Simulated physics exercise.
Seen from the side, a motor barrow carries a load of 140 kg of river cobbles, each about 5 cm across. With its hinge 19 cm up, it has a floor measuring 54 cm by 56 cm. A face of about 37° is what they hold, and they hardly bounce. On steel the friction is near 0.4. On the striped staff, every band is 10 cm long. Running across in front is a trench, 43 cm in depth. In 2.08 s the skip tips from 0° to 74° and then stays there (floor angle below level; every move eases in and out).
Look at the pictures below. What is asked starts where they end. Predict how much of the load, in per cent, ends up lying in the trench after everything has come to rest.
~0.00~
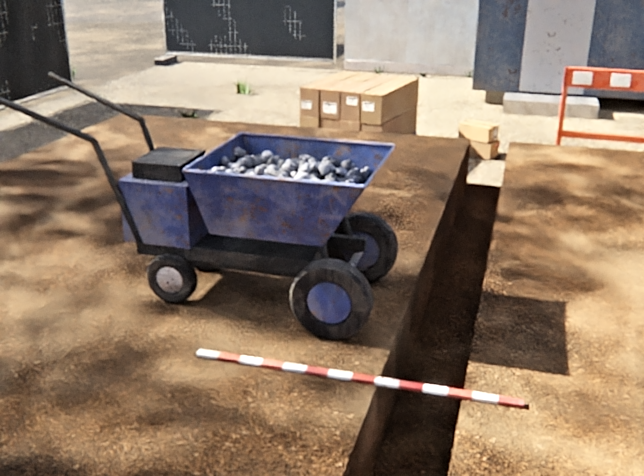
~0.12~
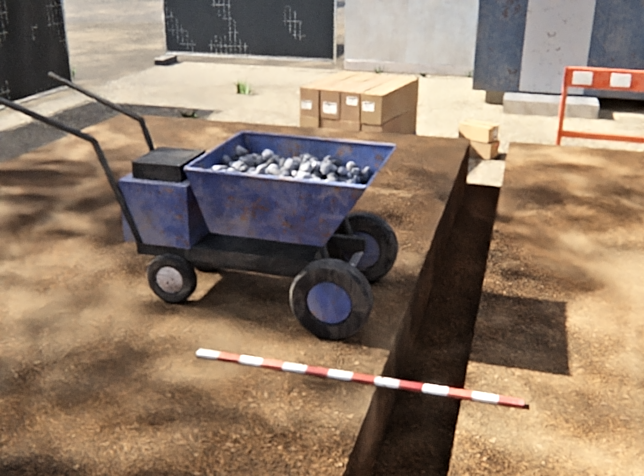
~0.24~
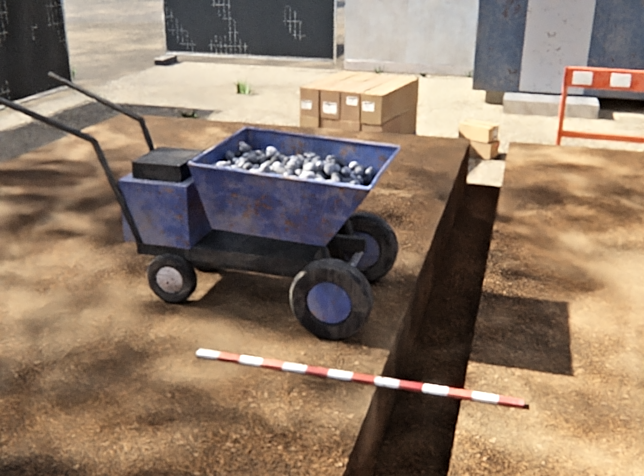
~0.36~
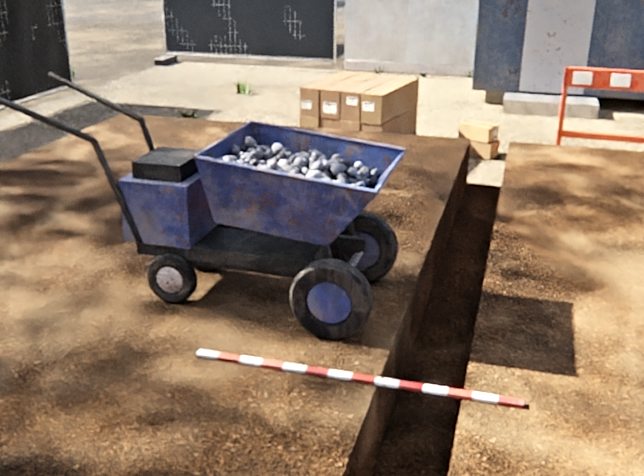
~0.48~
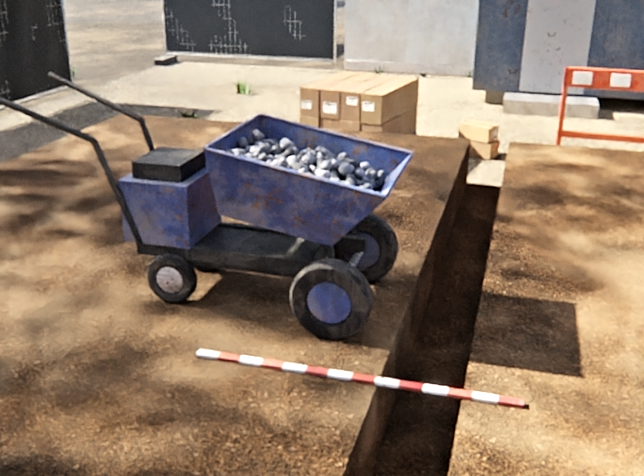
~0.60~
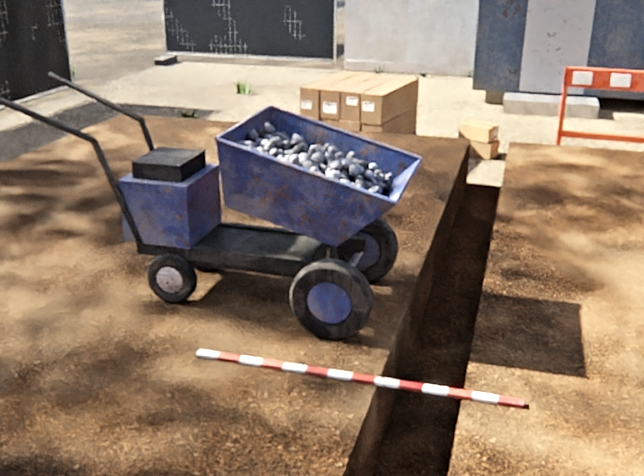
Roughly 40 per cent of it.
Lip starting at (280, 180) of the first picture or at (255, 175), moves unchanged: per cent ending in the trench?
First some 100, then 80 per cent.
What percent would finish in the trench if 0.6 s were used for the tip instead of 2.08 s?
My guess is near 20 percent.
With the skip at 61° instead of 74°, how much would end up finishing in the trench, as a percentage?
Roughly 20 per cent would end in the trench.
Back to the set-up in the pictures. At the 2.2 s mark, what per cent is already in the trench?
By that point it's something like 5 in a hundred.
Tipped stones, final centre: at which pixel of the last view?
Resting centre: About (500, 324).
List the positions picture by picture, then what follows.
In the first frame, the skip is at 0°, its lip at (364, 187); the top of the load is at (285, 163).
In the second frame, the skip is at 1°, its lip at (366, 188); the top of the load is at (277, 162); the stones move at 0.1 m/s on average.
In the third frame, the skip is at 3°, its lip at (370, 190); the top of the load is at (281, 160); the stones move at 0.2 m/s on average.
In the fourth frame, the skip is at 6°, its lip at (377, 193); the top of the load is at (258, 152); the stones move at 0.3 m/s on average.
In the fifth frame, lip at (386, 197), floor tilted 10°, highest stones at (262, 145); the stones move at 0.3 m/s on average.
In the sixth frame, lip at (396, 203), floor tilted 15°, highest stones at (269, 138); the stones move at 0.4 m/s on average.
After 1.6 s the floor is at 62°; 99 % in the skip, 1 % in the trench; the foremost stones are at (480, 269).
After 2.2 s the floor is at 74°; 48 % in the skip, 3 % in the trench, 49 % past the trench; the foremost stones are at (628, 361).
After 2.5 s the floor is at 74°; 27 % in the skip, 11 % in the trench, 63 % past the trench; the foremost stones are past the picture's edge.
After 4.5 s the floor is at 74°; 0 % in the skip, 40 % in the trench, 60 % past the trench; the foremost stones are past the picture's edge.
